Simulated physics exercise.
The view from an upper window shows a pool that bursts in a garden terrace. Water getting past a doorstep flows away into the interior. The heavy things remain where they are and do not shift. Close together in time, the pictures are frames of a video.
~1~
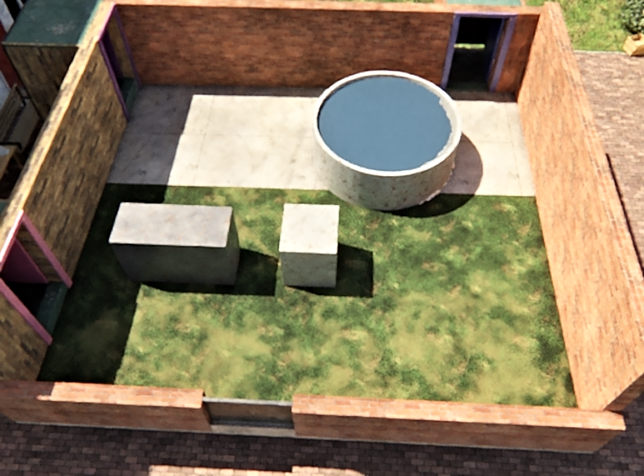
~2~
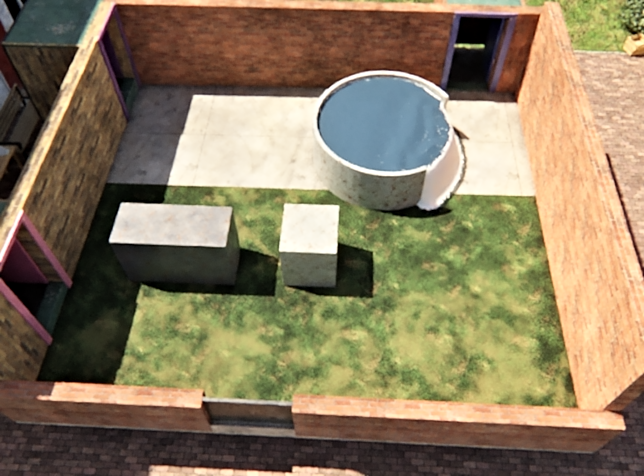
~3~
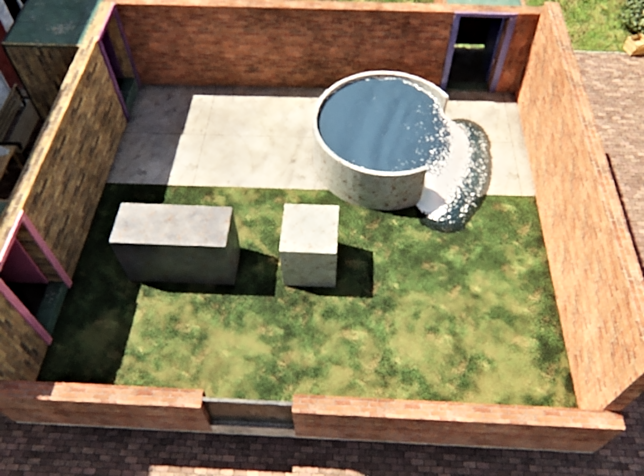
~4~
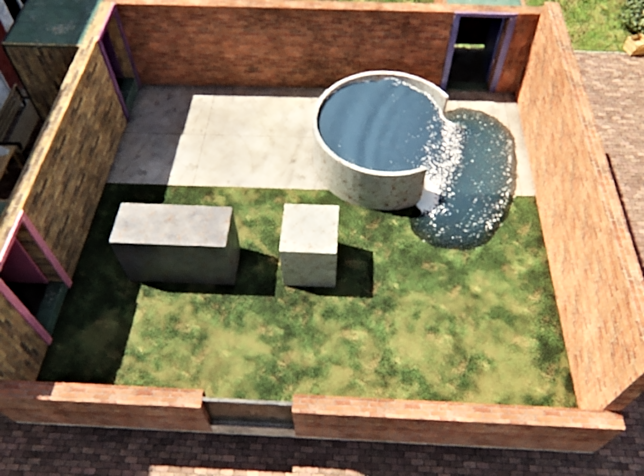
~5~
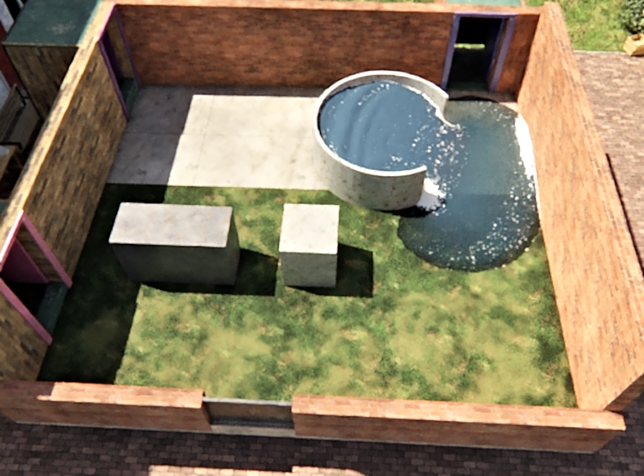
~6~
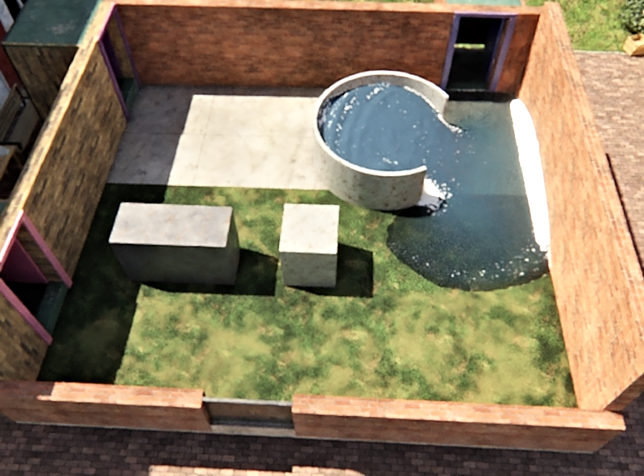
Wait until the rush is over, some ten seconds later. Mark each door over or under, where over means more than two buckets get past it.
Pink door - under; purple door - under; blue door - over.
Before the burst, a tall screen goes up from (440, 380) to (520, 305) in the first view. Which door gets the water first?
Looking at it, it's the blue-painted one here.
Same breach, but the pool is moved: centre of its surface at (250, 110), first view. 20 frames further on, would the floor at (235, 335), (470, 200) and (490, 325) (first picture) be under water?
Spared, soaked, soaked.
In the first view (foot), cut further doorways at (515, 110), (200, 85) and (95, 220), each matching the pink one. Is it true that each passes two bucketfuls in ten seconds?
Above; below; below.
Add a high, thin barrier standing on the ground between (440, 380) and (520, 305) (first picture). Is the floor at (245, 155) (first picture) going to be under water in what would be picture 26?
Parched.
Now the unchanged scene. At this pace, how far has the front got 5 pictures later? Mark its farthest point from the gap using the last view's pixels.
Close to (560, 365).
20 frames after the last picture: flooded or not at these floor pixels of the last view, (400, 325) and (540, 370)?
In order: Swamped and swamped.
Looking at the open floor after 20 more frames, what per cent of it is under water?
That comes to about 45 per cent.
A moment on, water covers 20 % of the floor; the pink door not reached, the purple door not reached, the blue door under two buckets in.
Next, water covers 30 % of the floor; the pink door not reached, the purple door not reached, the blue door over two buckets in.
Then, water covers 45 % of the floor; the pink door not reached, the purple door not reached, the blue door far over two buckets in.
Later, water covers 80 % of the floor; the pink door not reached, the purple door wet at the sill, nothing in, the blue door far over two buckets in.
In the end, water covers 100 % of the floor; the pink door wet at the sill, nothing in, the purple door wet at the sill, nothing in, the blue door far over two buckets in.
